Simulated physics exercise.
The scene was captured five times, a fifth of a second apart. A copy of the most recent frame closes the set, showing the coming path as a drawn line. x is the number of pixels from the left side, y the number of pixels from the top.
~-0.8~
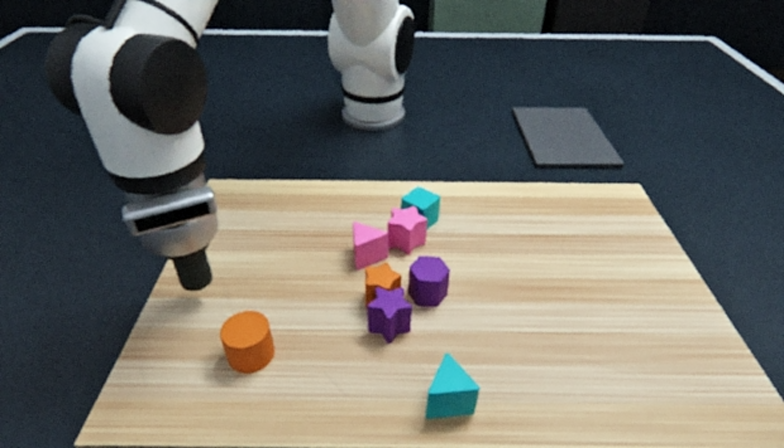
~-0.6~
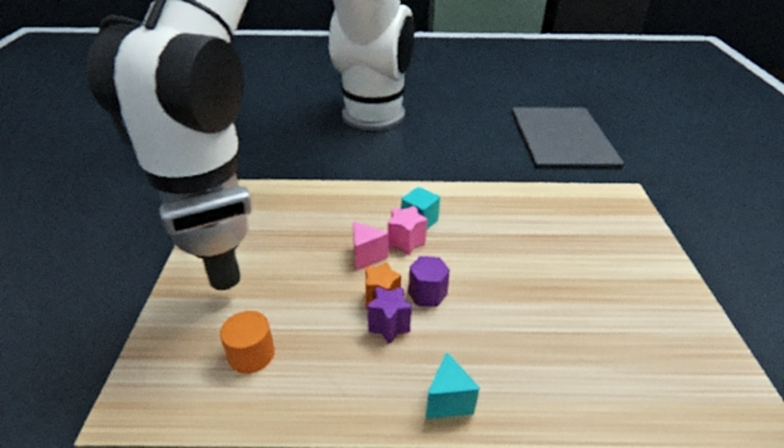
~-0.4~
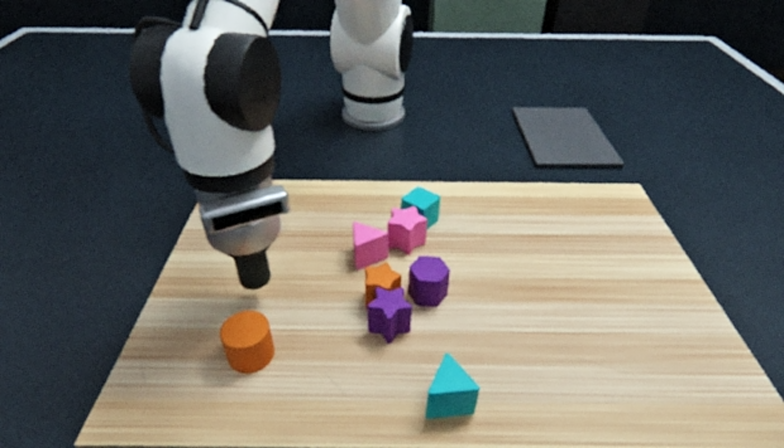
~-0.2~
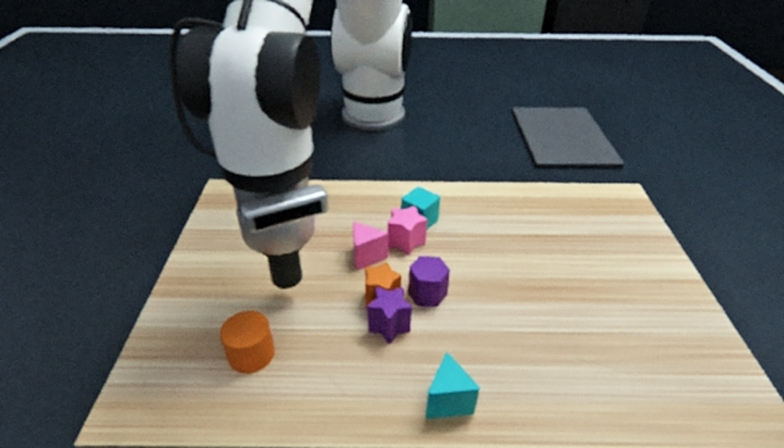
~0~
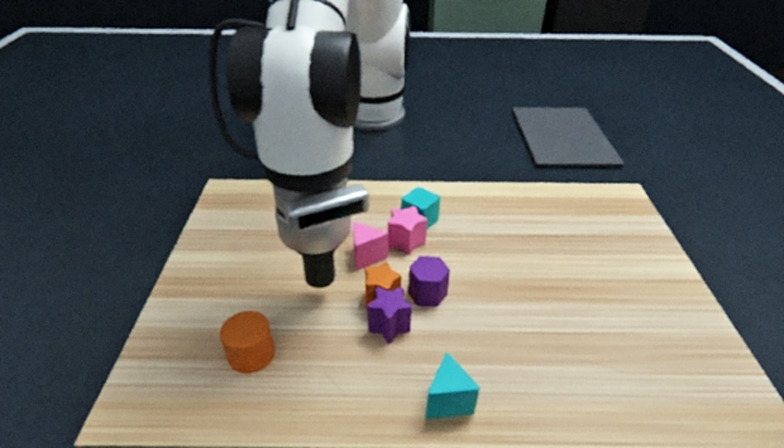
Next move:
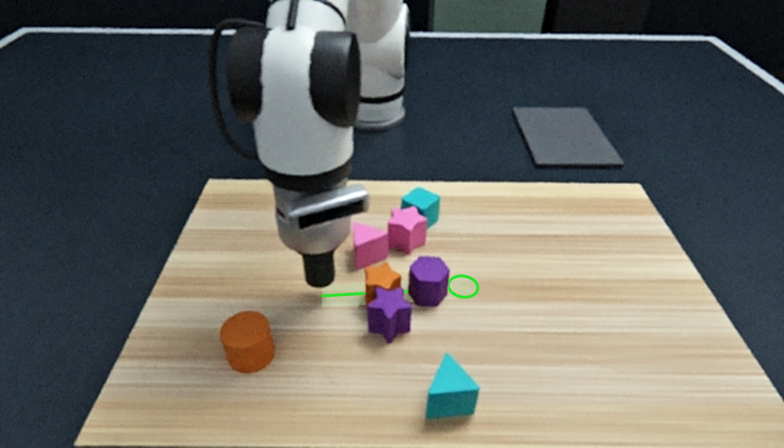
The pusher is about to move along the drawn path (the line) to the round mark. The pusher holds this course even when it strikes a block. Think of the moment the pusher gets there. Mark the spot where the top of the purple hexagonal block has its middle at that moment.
The centre of its top face lies at (528, 270).
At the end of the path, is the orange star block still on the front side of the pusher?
Short answer: Yes.
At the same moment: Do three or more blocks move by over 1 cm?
I'd say no.
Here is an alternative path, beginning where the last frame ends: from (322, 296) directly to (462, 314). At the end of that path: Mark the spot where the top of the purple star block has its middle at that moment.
I'd guess (413, 305).
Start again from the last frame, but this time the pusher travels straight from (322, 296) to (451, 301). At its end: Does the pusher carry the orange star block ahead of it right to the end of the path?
Answer: Yes.
Path on the board, straight from (322, 296) to (463, 286).
The first path, step by step. One third of the way, pusher (370, 276); orange star block (398, 275), turned 20° clockwise.
Two thirds of the way, pusher (418, 273); orange star block (447, 273), turned 25° clockwise; purple star block (393, 301); purple hexagonal block (480, 268).
At the end, pusher (466, 269); pink triangle in place; orange star block (494, 271), turned 30° clockwise; purple star block (393, 301); purple hexagonal block (528, 270), turned 15° clockwise.
